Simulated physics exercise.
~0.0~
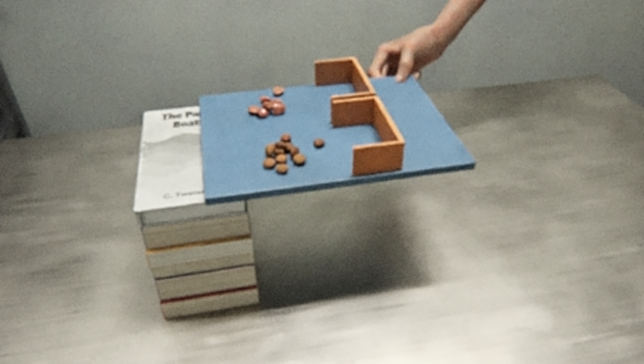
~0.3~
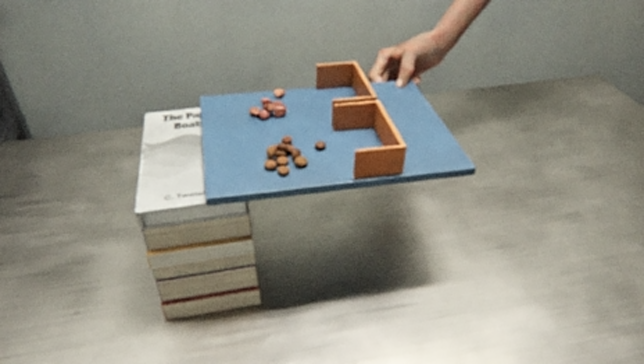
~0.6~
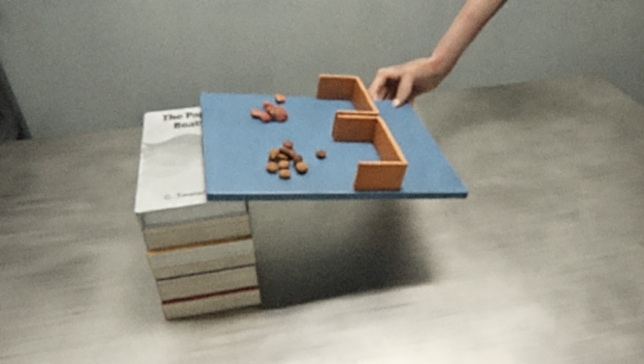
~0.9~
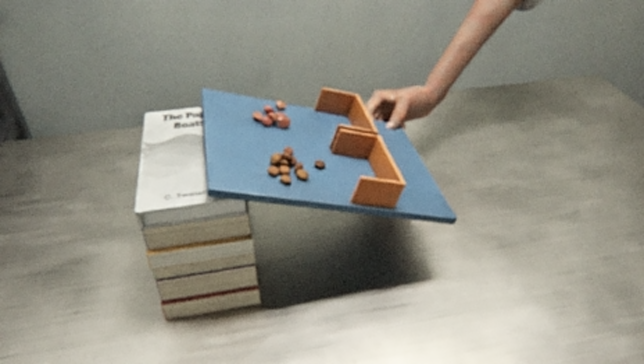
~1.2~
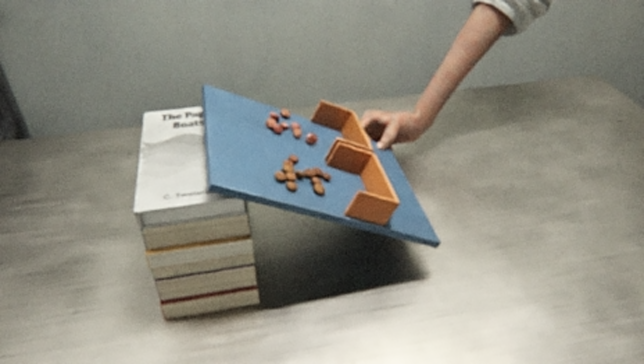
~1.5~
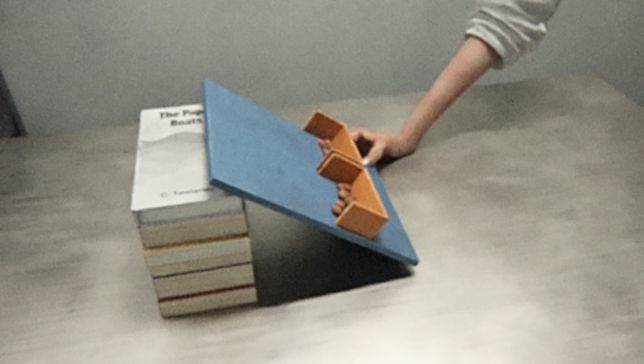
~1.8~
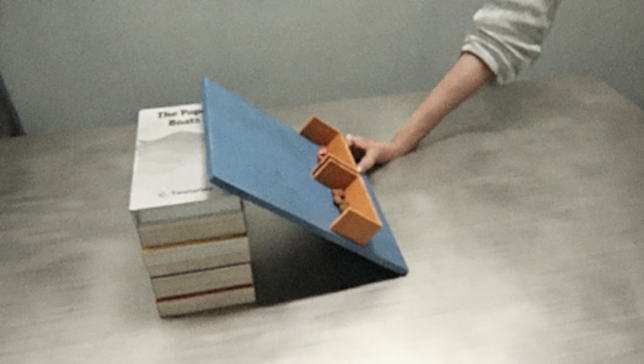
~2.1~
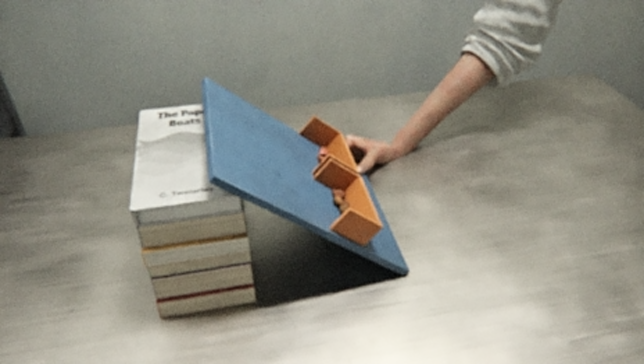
On a gray surface, a hand lowered the right end of a blue board propped on stacked books, tilting it steeply until two clusters of small brownish and reddish pieces slid down and ended up gathered behind their orange barriers.
